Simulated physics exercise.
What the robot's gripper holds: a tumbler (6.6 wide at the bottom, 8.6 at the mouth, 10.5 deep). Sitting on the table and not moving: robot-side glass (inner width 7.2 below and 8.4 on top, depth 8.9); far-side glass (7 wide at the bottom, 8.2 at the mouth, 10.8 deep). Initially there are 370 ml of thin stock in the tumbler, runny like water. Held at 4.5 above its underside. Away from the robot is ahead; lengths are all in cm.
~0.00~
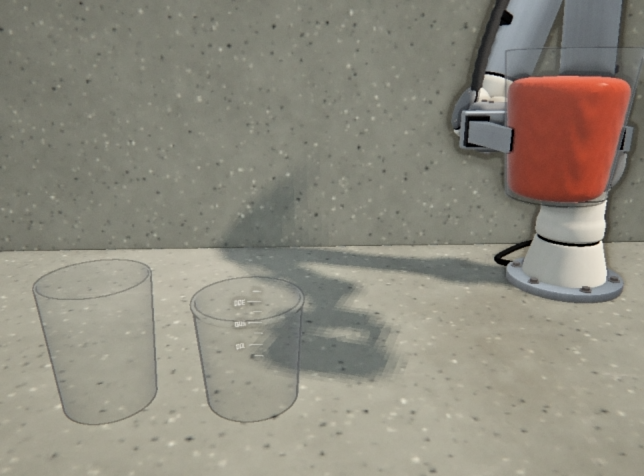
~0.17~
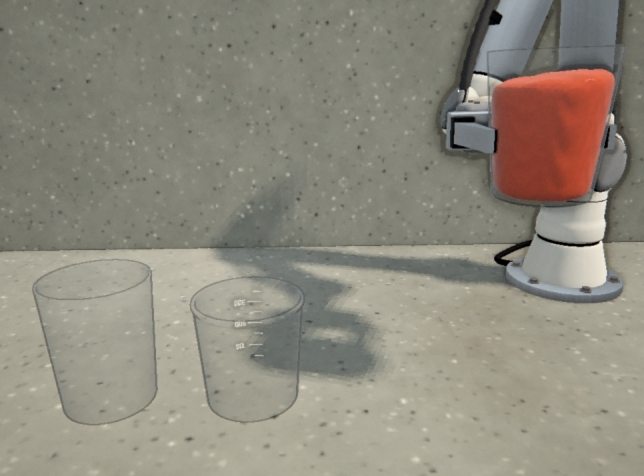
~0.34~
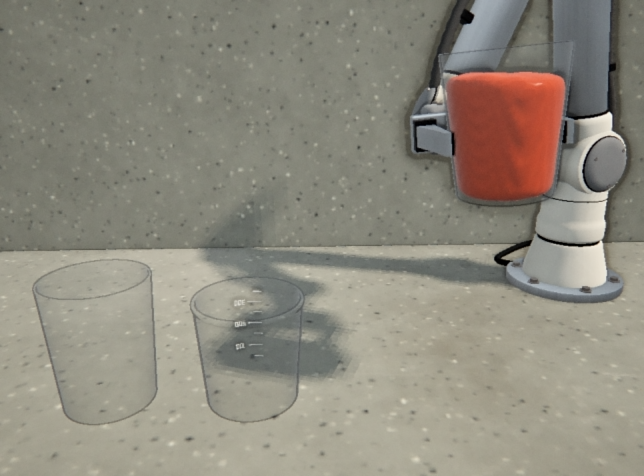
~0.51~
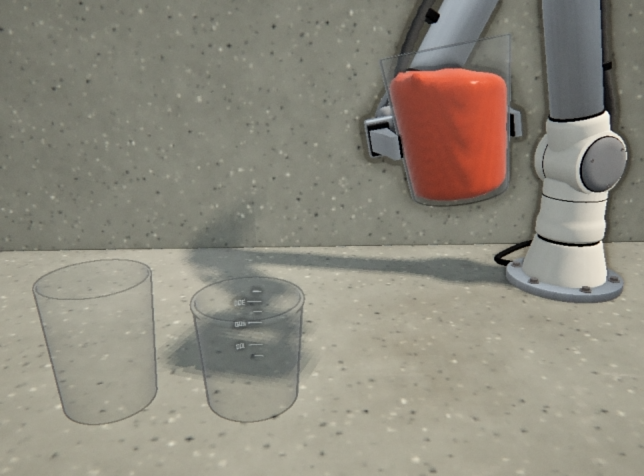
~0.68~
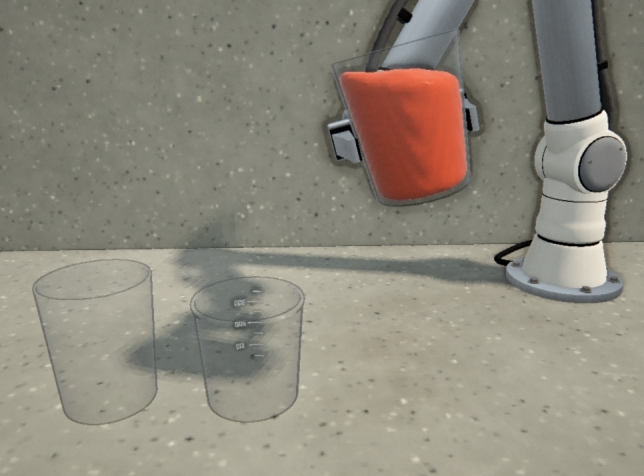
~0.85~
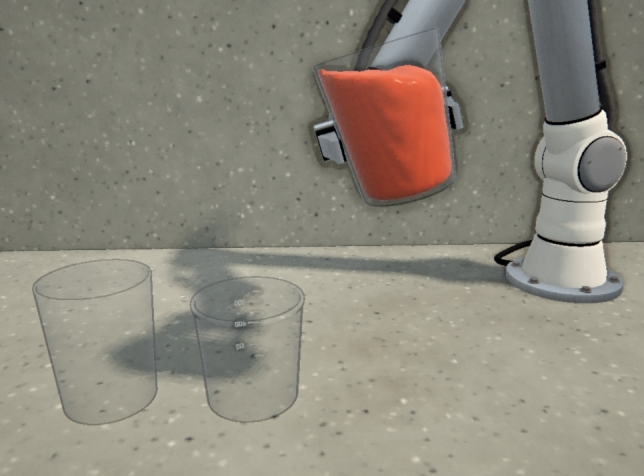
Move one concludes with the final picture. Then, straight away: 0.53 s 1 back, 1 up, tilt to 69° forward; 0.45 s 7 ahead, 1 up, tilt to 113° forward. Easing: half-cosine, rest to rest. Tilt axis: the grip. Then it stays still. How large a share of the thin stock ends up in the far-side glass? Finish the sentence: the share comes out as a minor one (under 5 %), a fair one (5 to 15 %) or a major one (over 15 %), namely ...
... a minor one.
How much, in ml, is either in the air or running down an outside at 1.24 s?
Roughly 25 ml at that moment.
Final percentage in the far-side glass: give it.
It should be about 1 percent.
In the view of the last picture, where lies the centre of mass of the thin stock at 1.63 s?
(293, 224), about.
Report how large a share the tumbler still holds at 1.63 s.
Share still held: Near 55 %.
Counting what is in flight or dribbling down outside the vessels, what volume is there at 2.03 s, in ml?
Estimate: Around 15 ml.
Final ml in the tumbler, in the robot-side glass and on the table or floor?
The amounts come to around 0, 110 and 250 ml respectively.
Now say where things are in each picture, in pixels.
Tumbler middle at (562, 128), level; upper third of the thin stock around (566, 96), from x 510 to 625, top at y 80; 365 ml in the tumbler, in the first frame.
Tumbler middle at (546, 127), tilted 2° forward; upper third of the thin stock around (554, 94), from x 495 to 610, top at y 75, in the second frame.
Tumbler middle at (504, 126), tilted 6° forward; upper third of the thin stock around (504, 93), from x 450 to 560, top at y 75, in the third frame.
Tumbler middle at (452, 125), tilted 10° forward; upper third of the thin stock around (447, 91), from x 390 to 505, top at y 70, in the fourth frame.
Tumbler middle at (409, 123), tilted 14° forward; upper third of the thin stock around (401, 90), from x 340 to 465, top at y 70, in the fifth frame.
Tumbler middle at (393, 123), tilted 16° forward; upper third of the thin stock around (382, 89), from x 320 to 450, top at y 70; 365 ml in the tumbler, in the sixth frame.
By 1.24 s, tilted 61° forward, liquid up to 26 above the table; 340 ml in the tumbler, 25 ml in the air or running down outside.
By 1.63 s, tilted 95° forward, liquid up to 54 above the table; 210 ml in the tumbler, 120 ml in the robot-side glass, 40 ml in the air or running down outside.
By 2.03 s, tilted 113° forward, liquid up to 25 above the table; 240 ml on the table or floor, 110 ml in the robot-side glass, 5 ml in the far-side glass, 15 ml in the air or running down outside.
By 2.83 s, tilted 113° forward, liquid up to 3 above the table; 255 ml on the table or floor, 110 ml in the robot-side glass, 5 ml in the far-side glass.
Final state, 255 ml on the table or floor, 110 ml in the robot-side glass, 5 ml in the far-side glass. That is 1 % in the far-side glass.
